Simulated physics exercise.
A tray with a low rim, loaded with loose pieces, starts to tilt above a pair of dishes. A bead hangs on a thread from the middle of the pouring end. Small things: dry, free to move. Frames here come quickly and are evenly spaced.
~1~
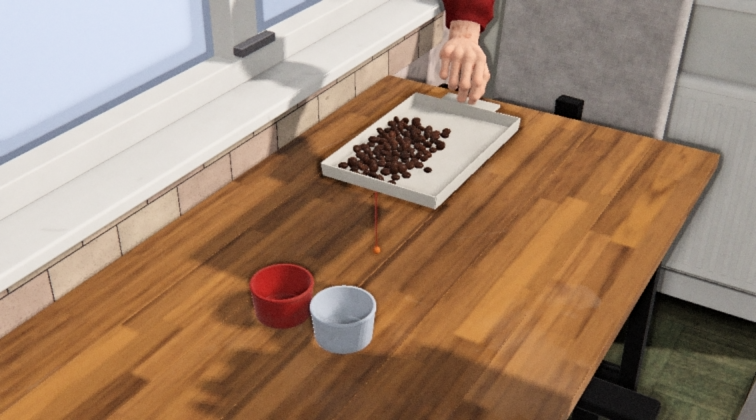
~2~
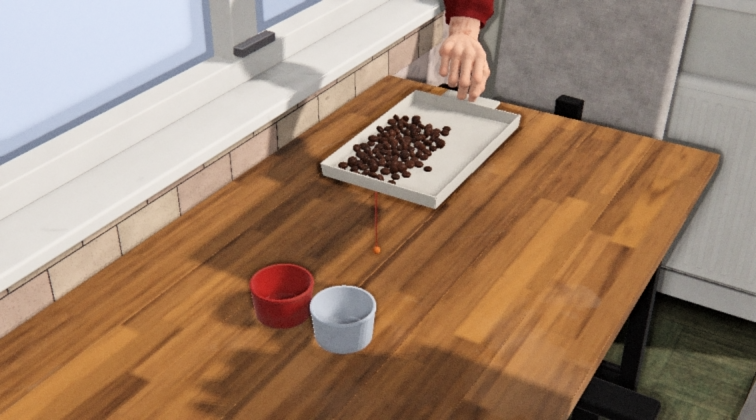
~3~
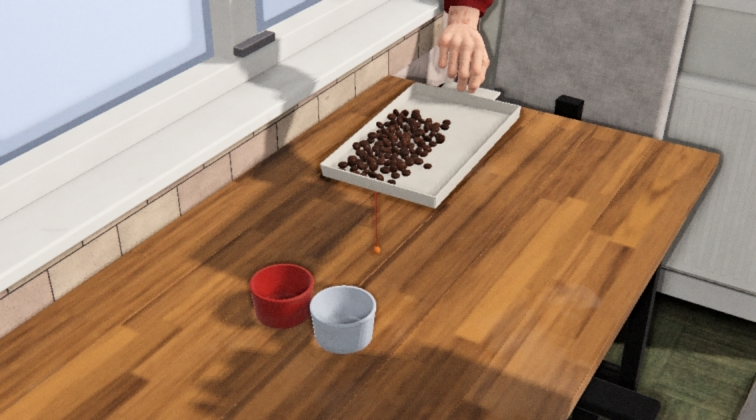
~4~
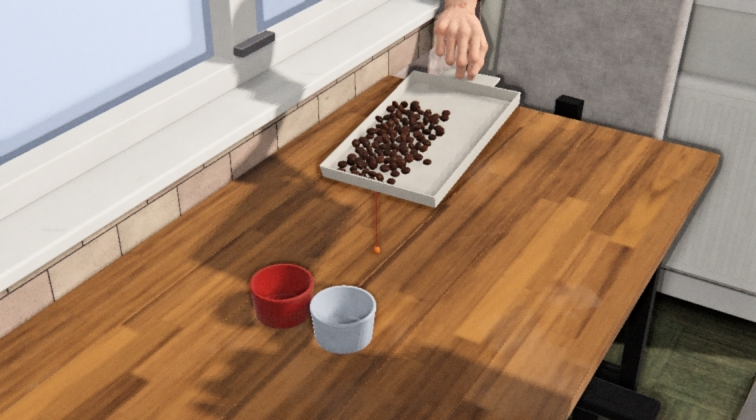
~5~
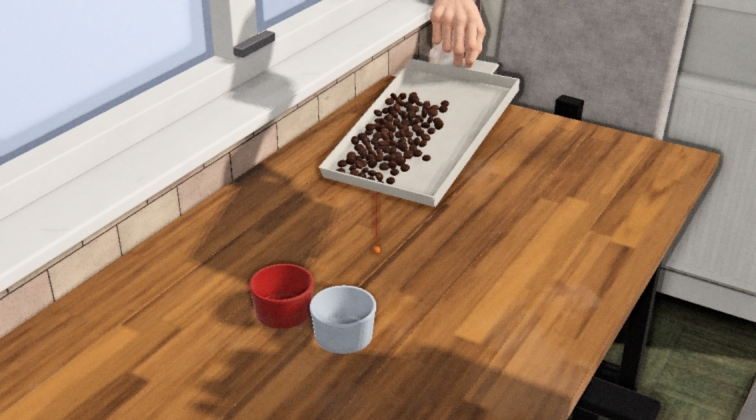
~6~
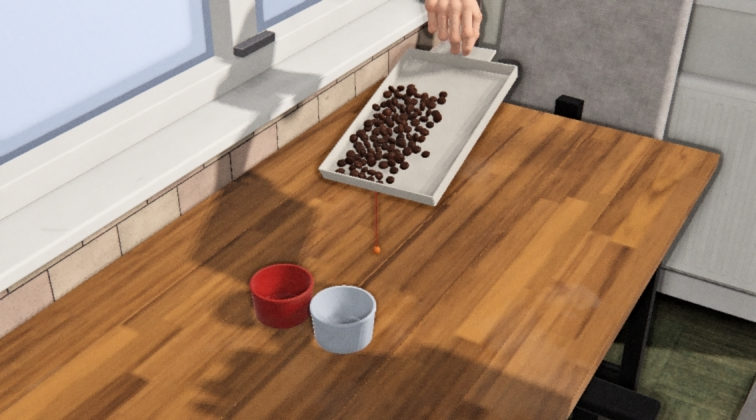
On a wooden table by a window, a hand gradually raised the far end of a white tray of small dark brown pieces, while a red dish and a pale one stayed still nearby.
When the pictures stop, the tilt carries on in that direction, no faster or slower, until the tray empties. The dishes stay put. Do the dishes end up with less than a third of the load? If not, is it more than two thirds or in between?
Yes. The catch stays below a third.
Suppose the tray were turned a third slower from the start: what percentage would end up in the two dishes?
It would be around 0 percent.
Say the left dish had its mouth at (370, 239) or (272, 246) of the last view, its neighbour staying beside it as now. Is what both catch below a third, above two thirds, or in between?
Below one third, then between a third and two thirds.
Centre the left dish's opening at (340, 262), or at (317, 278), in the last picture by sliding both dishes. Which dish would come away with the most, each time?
The first setup gives the one at left, the second setup gives the one at left.
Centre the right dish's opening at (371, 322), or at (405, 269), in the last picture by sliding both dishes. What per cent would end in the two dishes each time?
0, then 10 %.
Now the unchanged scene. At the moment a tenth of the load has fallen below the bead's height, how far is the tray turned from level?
Approx. reading: About 85°.
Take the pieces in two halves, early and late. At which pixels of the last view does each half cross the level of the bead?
First roughly (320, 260), then roughly (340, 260).
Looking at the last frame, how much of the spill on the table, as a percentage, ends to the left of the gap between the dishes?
Around 30 per cent, I reckon.
Soon, tray tipped steeply; nearly all on the tray; a small part in the air.
A while on, tray tipped past a quarter turn; about a quarter on the tray; a small part in the right dish; a small part in the left dish; about two thirds outside both; a small part in the air.
Towards the end, tray tipped past a quarter turn; a stray few in the right dish; a small part in the left dish; nearly all outside both.
Finally, tray tipped past a quarter turn; a stray few in the right dish; a small part in the left dish; nearly all outside both.
